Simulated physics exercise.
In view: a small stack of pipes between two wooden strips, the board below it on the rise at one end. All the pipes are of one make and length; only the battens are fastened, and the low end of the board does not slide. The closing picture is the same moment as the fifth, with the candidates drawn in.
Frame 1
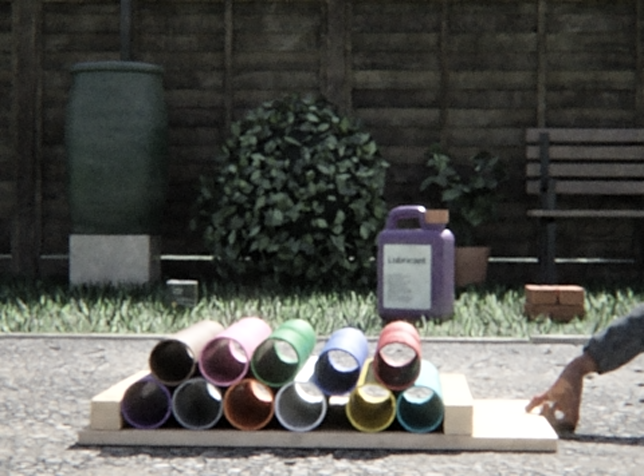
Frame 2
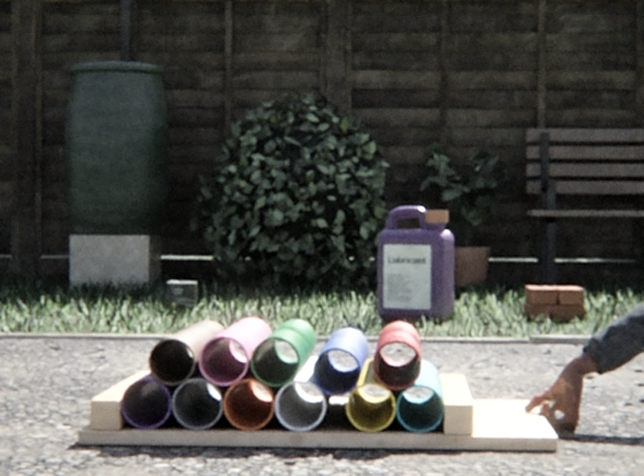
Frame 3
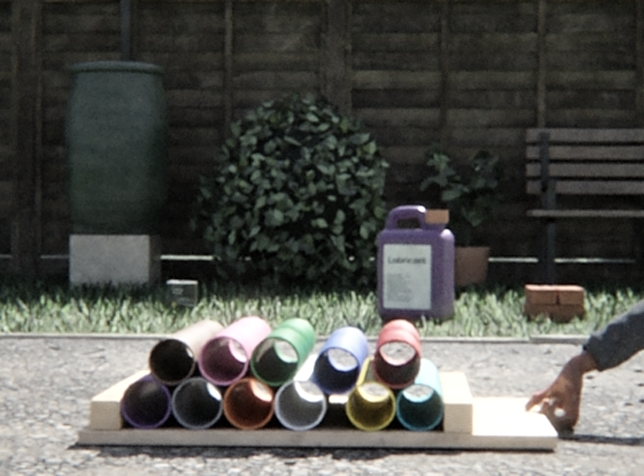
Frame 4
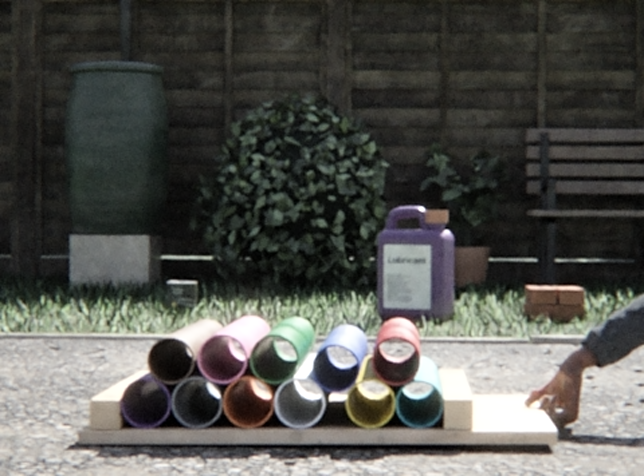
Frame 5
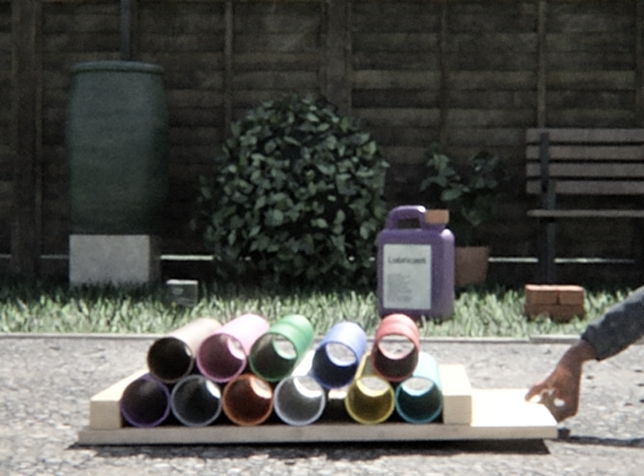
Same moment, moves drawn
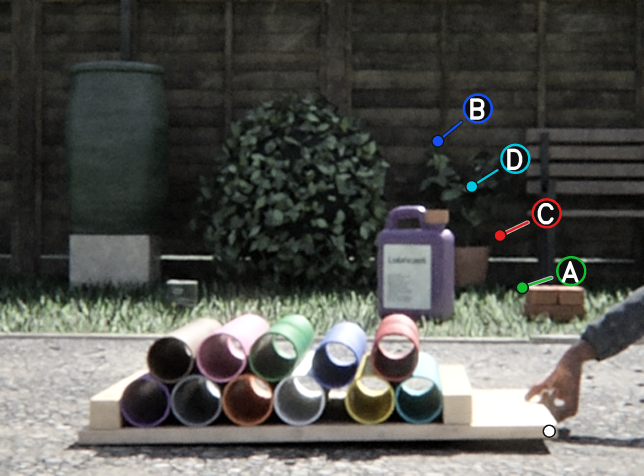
Garden with wooden fence and bush, a hand at right slightly raising the end of a board holding two rows of coloured pipes.
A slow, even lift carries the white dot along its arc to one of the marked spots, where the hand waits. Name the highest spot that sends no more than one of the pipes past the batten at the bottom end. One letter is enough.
Lift it to C and no more.
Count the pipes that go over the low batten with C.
At C the number is none.
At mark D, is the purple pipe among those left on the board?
The purple pipe: Yes.
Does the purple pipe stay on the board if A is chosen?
Yes.
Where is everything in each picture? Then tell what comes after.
Grey pipe (198, 404); orange pipe (249, 405); white pipe (300, 406), in the first picture.
White pipe (300, 405); yellow pipe (371, 407), in the second picture.
Board (324, 406); yellow pipe (371, 406); turquoise pipe (420, 407); green pipe (275, 361), in the third picture.
Board (324, 404); purple pipe (146, 403); grey pipe (197, 402), in the fourth picture.
Board (324, 401); purple pipe (146, 402); grey pipe (197, 401), in the fifth picture.
On the marked copy, A at (522, 288); B at (438, 141); C at (500, 236); D at (472, 187); the white dot at (549, 431).
Taking C. A third of the way, board at 16°.
Two thirds of the way, board at 26°.
When it is over, board at 26°, none over the low batten.
As for the rest, A none over the low batten; B five over the low batten; D five over the low batten.
